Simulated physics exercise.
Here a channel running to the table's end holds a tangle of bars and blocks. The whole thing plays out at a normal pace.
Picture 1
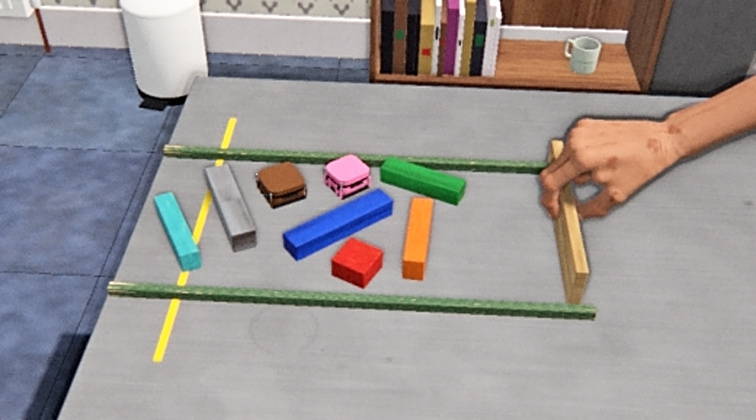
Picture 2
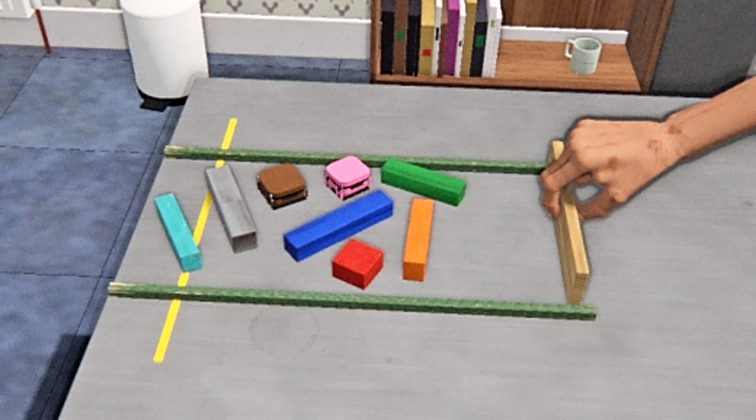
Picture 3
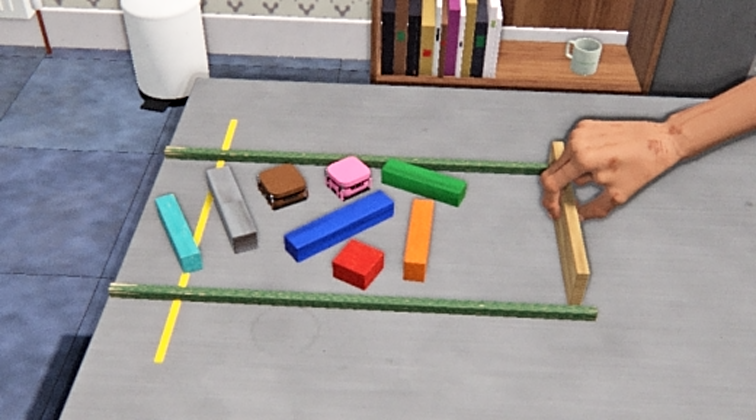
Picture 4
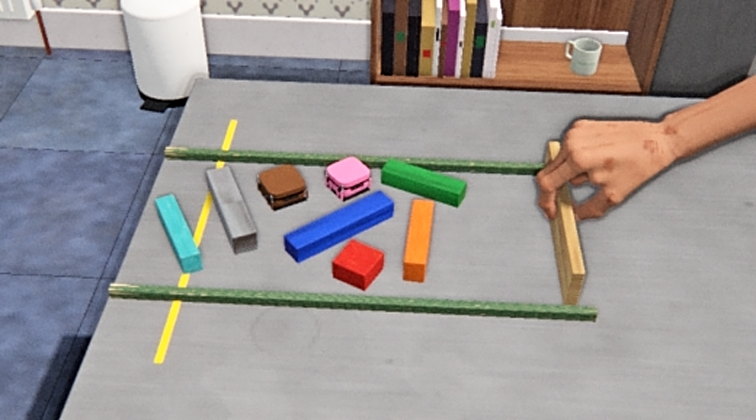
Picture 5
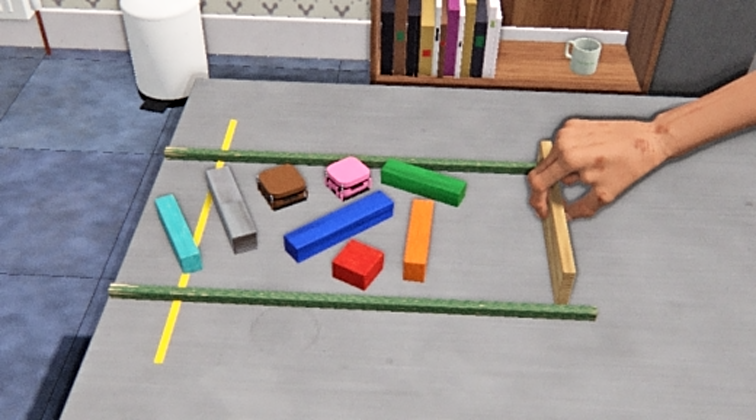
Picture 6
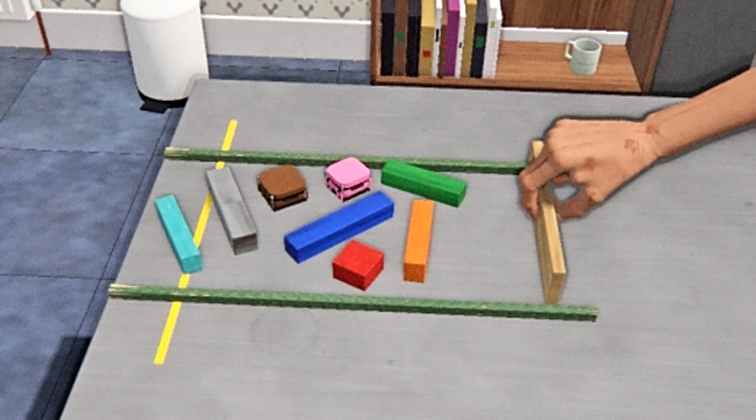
On a grey tabletop, colourful bars and blocks lay still between two green sticks, near a yellow strip of tape, while a hand held a wooden board upright, then slid it slightly left.
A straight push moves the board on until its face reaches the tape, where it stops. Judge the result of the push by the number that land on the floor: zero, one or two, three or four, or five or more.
Watch it: A handful - three or four - go plunging down.
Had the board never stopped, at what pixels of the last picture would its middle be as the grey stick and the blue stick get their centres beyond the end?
Near (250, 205) and (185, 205).
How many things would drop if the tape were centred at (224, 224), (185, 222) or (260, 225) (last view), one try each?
In that order 3, 4 and 0.
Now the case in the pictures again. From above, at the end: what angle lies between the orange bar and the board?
Close to 0°.
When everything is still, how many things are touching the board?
2 in contact.
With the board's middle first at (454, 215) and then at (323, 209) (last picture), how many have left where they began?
Counts: 1, 7.
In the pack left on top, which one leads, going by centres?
It's the pink case that is foremost.
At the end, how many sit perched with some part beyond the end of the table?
That comes to 3 of them.
Soon after, none off yet; turquoise bar at rest near (178, 234); grey stick at rest near (231, 209); brown case at rest near (283, 188).
Then, none off yet; turquoise bar at rest near (178, 234); grey stick moving near (222, 210); brown case moved about its own width near (252, 189).
Further on, none off yet; turquoise bar moved a little near (137, 237); grey stick moved about its own width near (146, 203); brown case moved well along near (177, 179).
At rest, the number that fall off is three or four; fallen, brown case, grey stick and turquoise bar.
